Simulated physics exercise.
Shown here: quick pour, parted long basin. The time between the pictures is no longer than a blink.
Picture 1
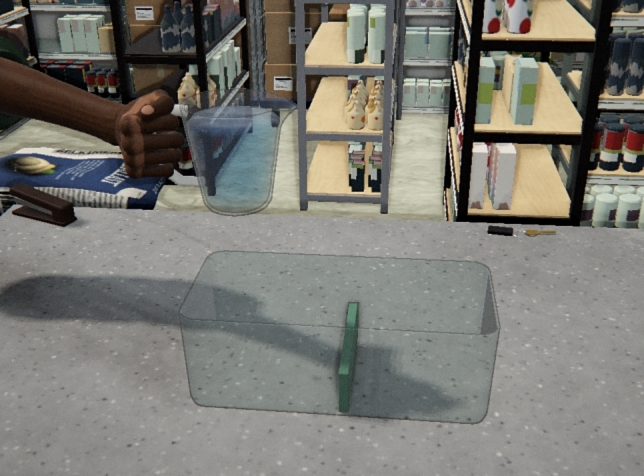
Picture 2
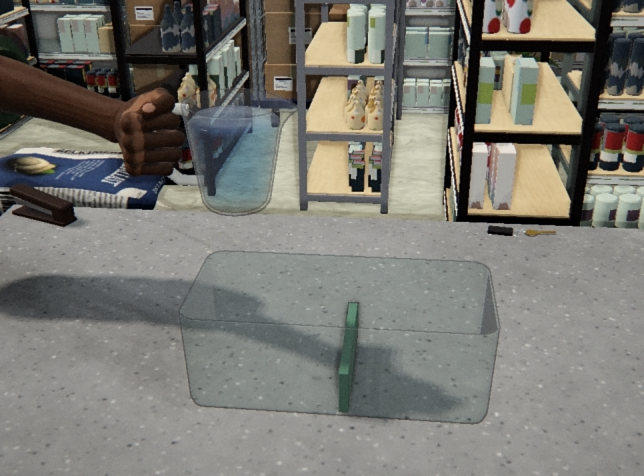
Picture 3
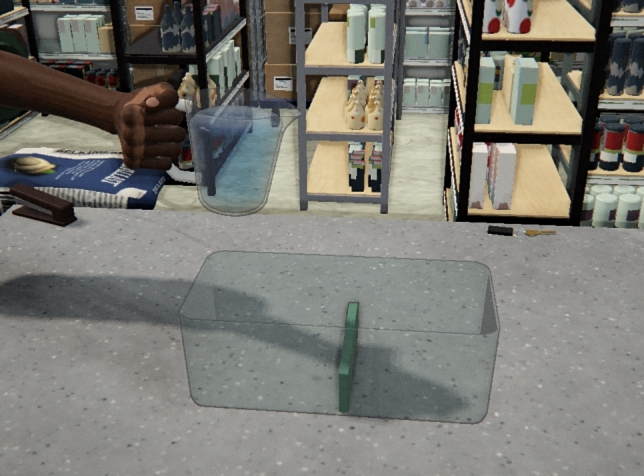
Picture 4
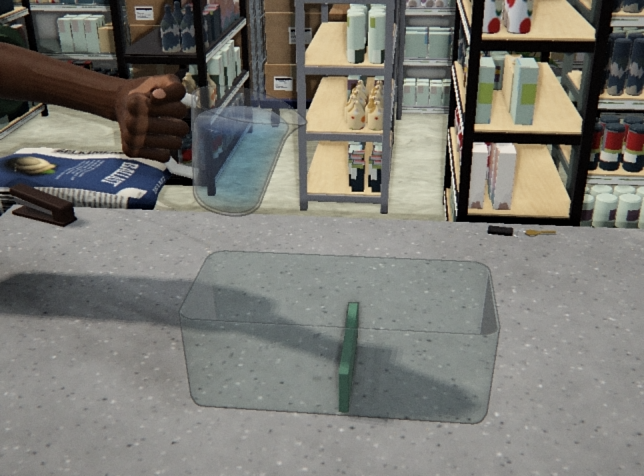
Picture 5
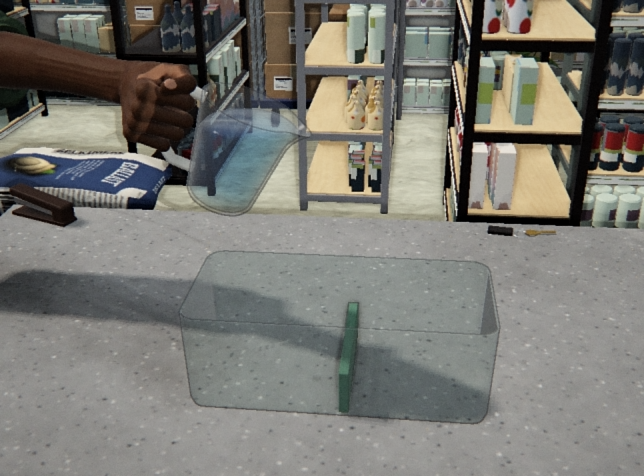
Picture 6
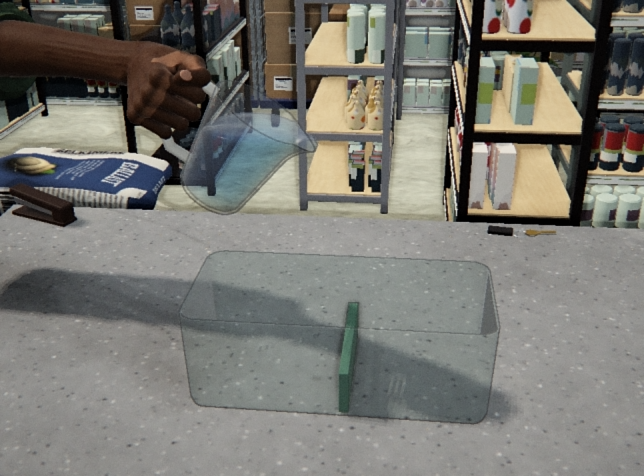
In a store with stocked shelves, a hand holds a clear pitcher of bluish liquid above a counter with a long transparent basin parted by a green divider, then tilts the pitcher to the right, gradually at first and then more steeply.
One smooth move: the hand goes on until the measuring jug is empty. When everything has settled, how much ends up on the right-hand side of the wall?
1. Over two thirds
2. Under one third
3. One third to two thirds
One third to two thirds.
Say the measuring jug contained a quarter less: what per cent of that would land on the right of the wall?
Best guess: Around 35 %.
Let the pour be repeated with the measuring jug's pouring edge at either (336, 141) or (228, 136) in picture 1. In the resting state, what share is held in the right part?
The first gives 90 %, the second 5 %.
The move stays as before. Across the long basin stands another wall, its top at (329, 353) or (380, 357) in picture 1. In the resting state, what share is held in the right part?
That'd be about 85 percent for the first and about 20 percent for the other.
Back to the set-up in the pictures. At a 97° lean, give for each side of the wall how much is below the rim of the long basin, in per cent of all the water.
The left part holds close to 0 per cent, the right part close to 25.
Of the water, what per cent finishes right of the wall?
Near 50 in a hundred.
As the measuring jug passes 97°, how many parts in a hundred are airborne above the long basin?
Share: Approx. 30 %.
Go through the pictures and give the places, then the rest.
In the first frame, tilt 0°; pouring edge (297, 106); surface from (190, 116) to (281, 118); the long basin's rim runs from (195, 283) to (494, 298); the wall's top is at (349, 337).
In the second frame, tilt 1°; pouring edge (299, 108); surface from (190, 116) to (282, 119).
In the third frame, tilt 6°; pouring edge (302, 113); surface from (194, 114) to (284, 121).
In the fourth frame, tilt 13°; pouring edge (308, 122); surface from (198, 115) to (291, 124).
In the fifth frame, tilt 22°; pouring edge (313, 135); surface from (202, 121) to (303, 129).
In the sixth frame, tilt 34°; pouring edge (316, 150); surface from (199, 134) to (309, 138); 1 per cent is over the edge.
A moment on, the measuring jug is tipped on its side and 45 per cent is still to pour, 0 is left of the wall and 24 right of it.
Next, the measuring jug is tipped right over and 4 per cent is still to pour, 37 is left of the wall and 48 right of it.
Then the measuring jug is tipped right over and 0 per cent is still to pour, 49 is left of the wall and 49 right of it.
Later the measuring jug is tipped right over and 0 per cent is still to pour, 49 is left of the wall and 49 right of it.
In the end 49 per cent lies left of the wall, 50 right of it and 2 outside.
